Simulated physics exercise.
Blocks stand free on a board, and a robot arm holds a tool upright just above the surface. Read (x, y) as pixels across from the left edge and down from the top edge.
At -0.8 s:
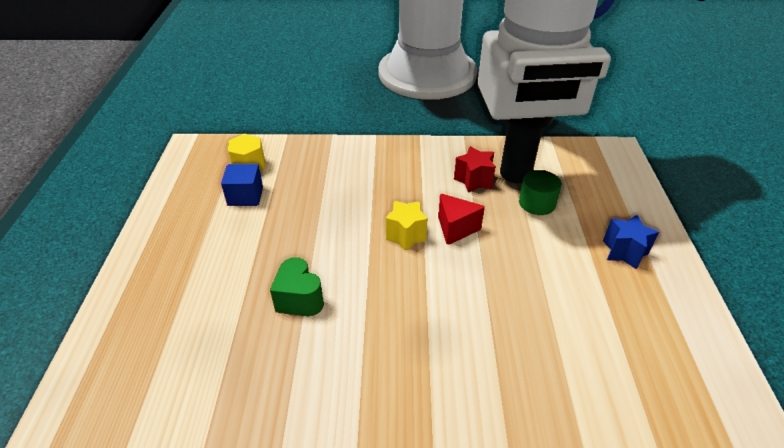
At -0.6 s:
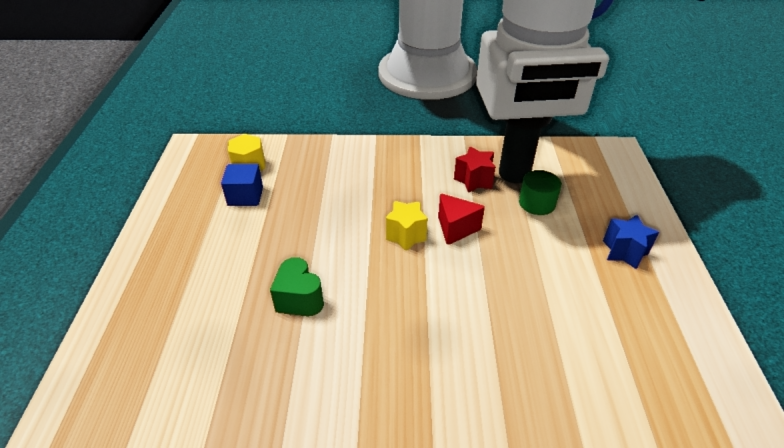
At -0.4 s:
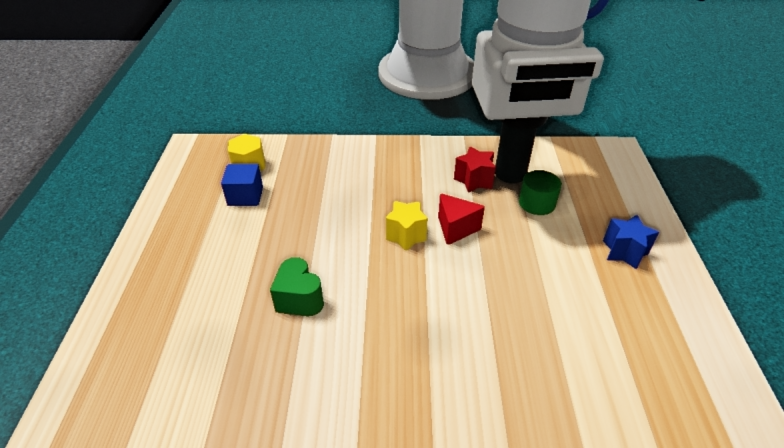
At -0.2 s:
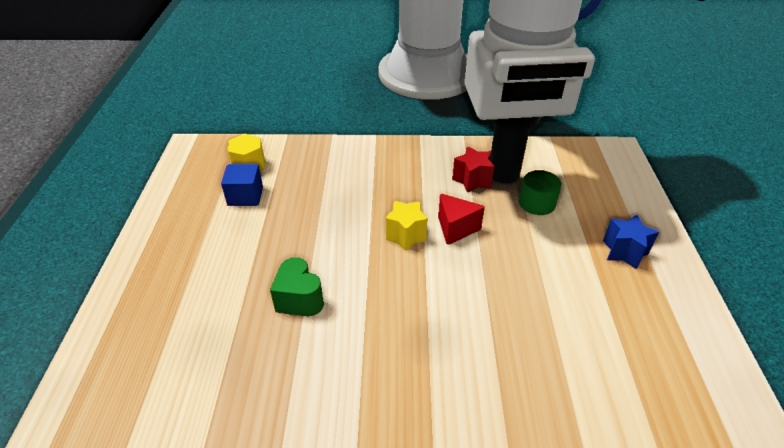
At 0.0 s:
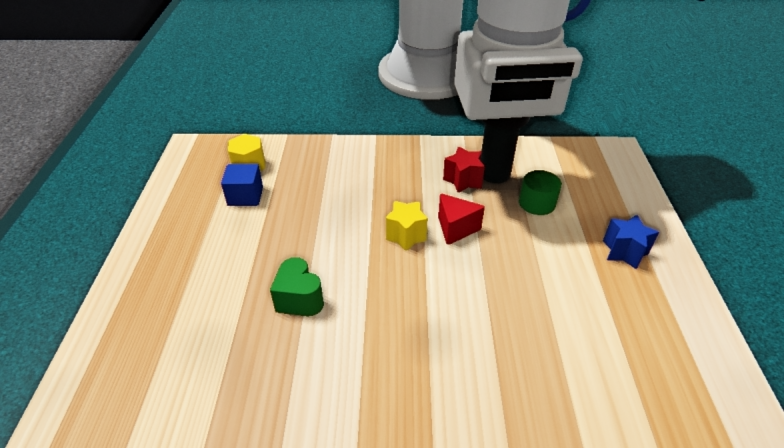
On a wooden board, a robot arm's black tool moves left and nudges the red star left.
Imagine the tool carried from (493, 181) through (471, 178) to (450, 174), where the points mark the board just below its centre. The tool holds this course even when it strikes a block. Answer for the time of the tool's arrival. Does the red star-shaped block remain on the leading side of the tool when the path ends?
Yes
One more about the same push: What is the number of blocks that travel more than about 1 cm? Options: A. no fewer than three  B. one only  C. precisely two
B: One only.
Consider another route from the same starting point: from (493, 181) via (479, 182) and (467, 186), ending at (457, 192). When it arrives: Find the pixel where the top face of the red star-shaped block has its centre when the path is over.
For the centre of its top, I'd go with (429, 162).
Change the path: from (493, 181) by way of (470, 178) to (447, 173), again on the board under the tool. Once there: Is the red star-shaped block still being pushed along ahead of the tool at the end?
Yes - that is the case.
The first path, step by step. Halfway along, tool at (472, 171); red star-shaped block at (443, 156).
At the end, tool at (450, 168); red star-shaped block at (421, 153); green round block not moved.
